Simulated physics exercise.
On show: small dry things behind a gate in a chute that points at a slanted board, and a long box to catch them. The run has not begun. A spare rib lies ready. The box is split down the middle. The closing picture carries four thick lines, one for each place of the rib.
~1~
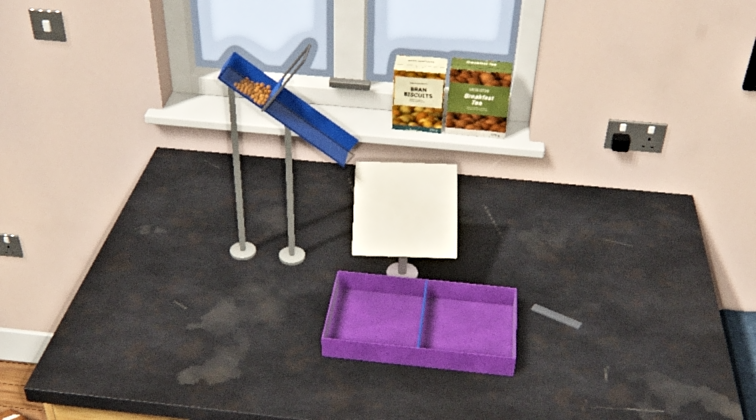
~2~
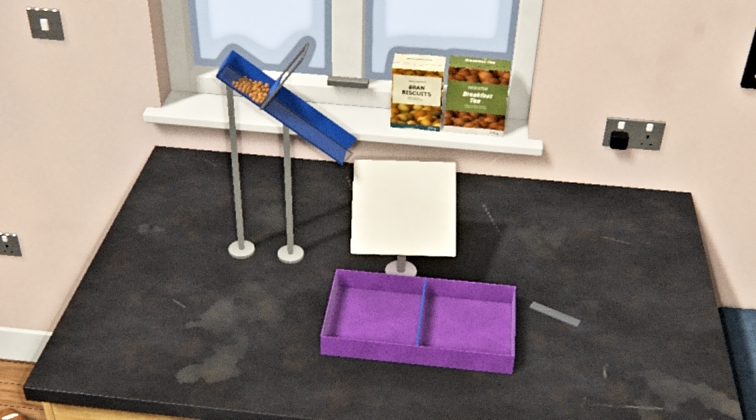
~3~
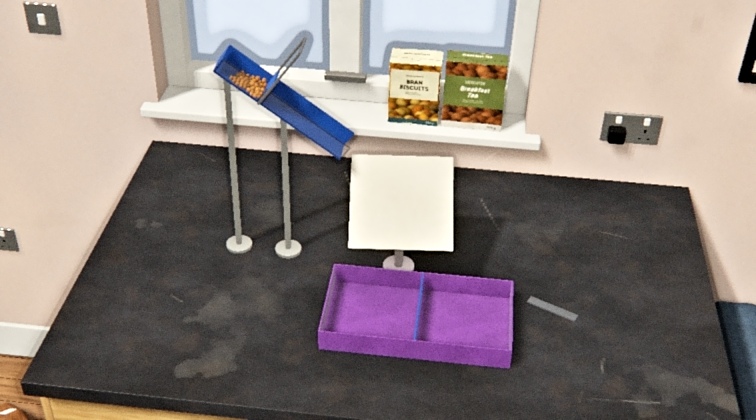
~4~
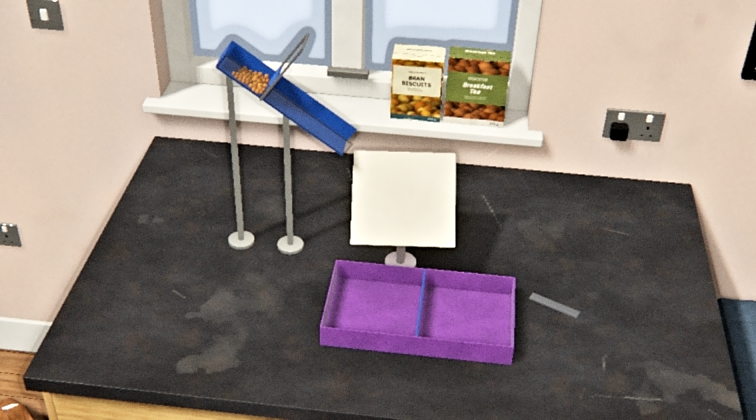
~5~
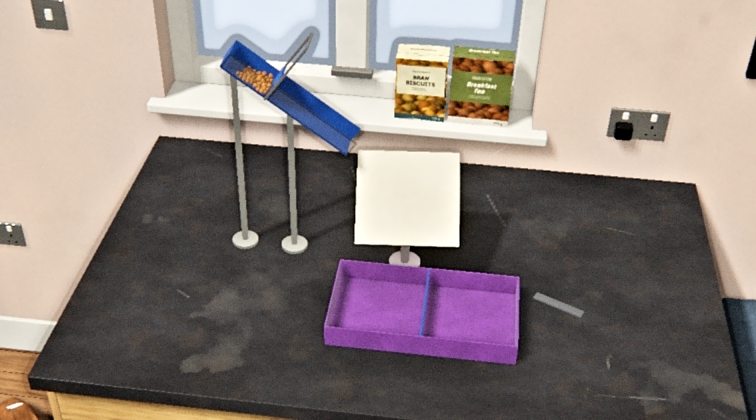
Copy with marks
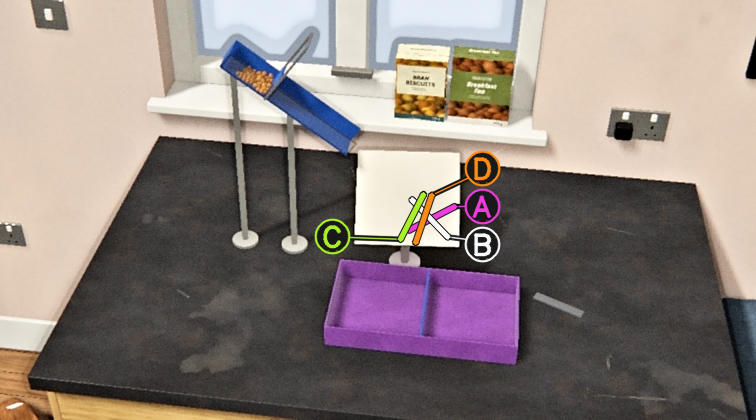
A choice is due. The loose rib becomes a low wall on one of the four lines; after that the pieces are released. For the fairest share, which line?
Go for B.
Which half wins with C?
The left half.
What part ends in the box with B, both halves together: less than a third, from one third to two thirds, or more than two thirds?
Line B gives more than two thirds.
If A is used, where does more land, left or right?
More lands on the left.
On the marked copy, line A from (454, 206) to (409, 230); line B from (412, 199) to (447, 236); line C from (423, 194) to (400, 239); line D from (431, 195) to (415, 242).
With A, of what is caught, nearly all in the left half, a stray few in the right.
With B, of what is caught, about half in the left half, about half in the right.
With C, of what is caught, nearly all in the left half, a stray few in the right.
With D, of what is caught, nearly all in the left half, a stray few in the right.
